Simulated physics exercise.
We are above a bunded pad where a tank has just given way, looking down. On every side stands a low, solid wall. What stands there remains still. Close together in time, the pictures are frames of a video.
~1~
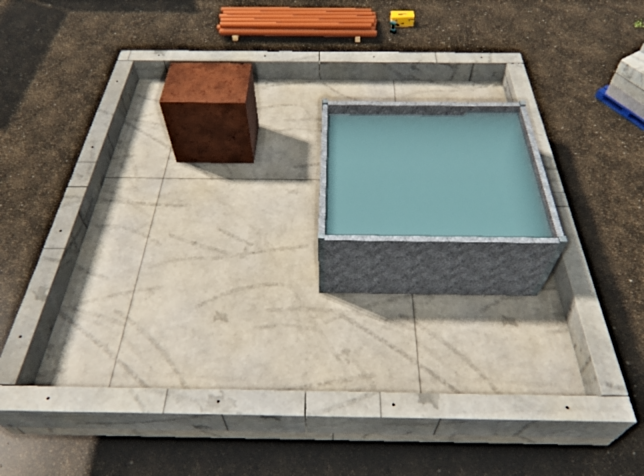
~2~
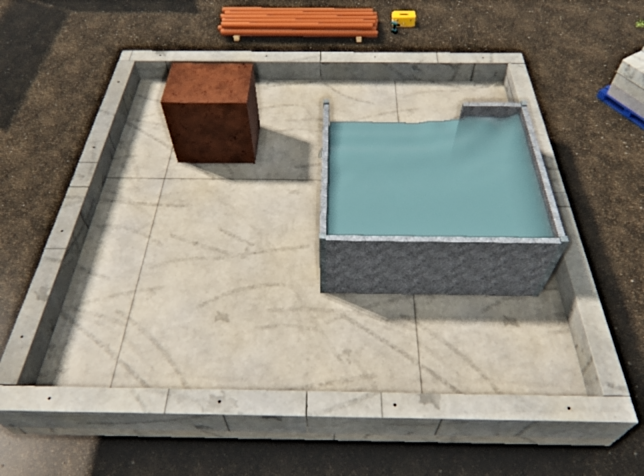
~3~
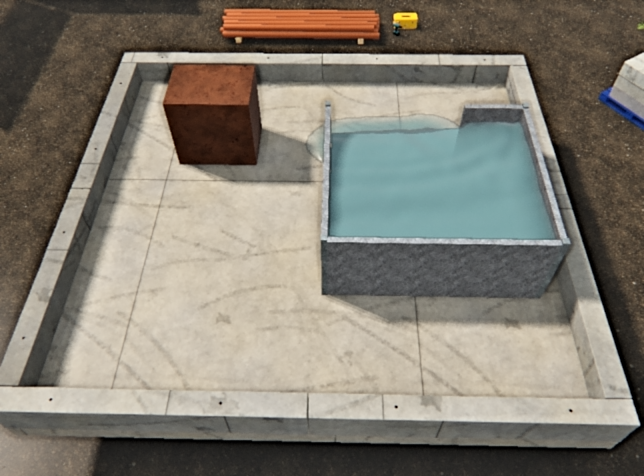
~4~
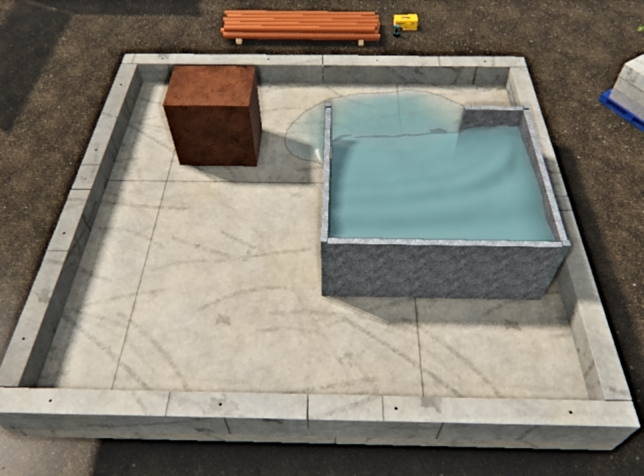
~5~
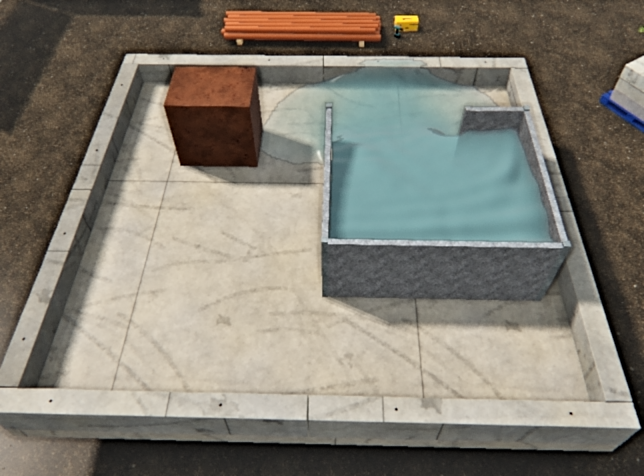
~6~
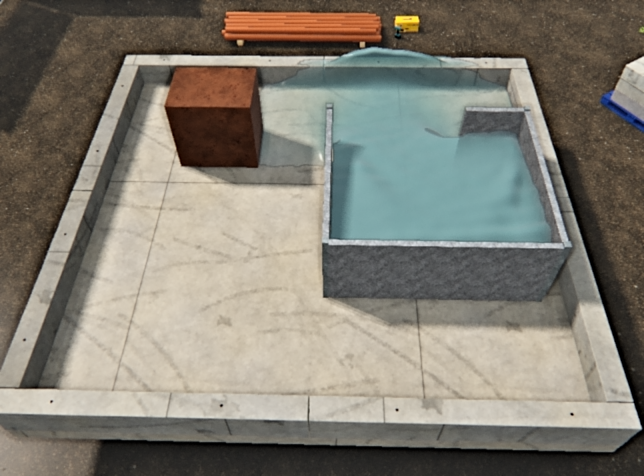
A concrete pad ringed by a low, solid wall is seen from above, with dark ground around it. A rusty brown block stands at the upper left, a grey-walled tank of blue-green water sits at the right, and orange-brown beams lie beyond the far wall beside a small yellow object. Part of the tank's far side opens, and water pours out, spreads across the pad and surges up at the far wall.
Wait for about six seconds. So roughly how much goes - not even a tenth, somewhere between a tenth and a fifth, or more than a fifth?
My guess: Between a tenth and a fifth.
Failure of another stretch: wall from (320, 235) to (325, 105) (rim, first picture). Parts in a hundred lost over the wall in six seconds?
Estimate: 12 %.
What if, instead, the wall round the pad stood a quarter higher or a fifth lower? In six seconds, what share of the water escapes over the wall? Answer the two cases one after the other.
First try roughly 8 per cent, second try roughly 26 per cent.
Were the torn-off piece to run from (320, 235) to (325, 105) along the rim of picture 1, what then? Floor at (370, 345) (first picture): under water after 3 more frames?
Well, by then that point would be left untouched.
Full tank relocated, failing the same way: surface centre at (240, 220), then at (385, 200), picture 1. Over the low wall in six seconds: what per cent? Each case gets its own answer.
First case around 6 percent, second around 12 percent.
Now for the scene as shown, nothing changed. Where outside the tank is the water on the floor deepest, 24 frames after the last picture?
About (143, 92).
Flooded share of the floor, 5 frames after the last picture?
I reckon around 35 %.
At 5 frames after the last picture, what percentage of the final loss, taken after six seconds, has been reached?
I make it 20 per cent.
A moment on, water covers 30 % of the floor; the low wall has let 0 % over.
Next, water covers 30 % of the floor; the low wall has let 3 % over.
Then, water covers 45 % of the floor; the low wall has let 12 % over.
Later, water covers 80 % of the floor; the low wall has let 15 % over.
In the end, water covers 85 % of the floor; the low wall has let 15 % over.
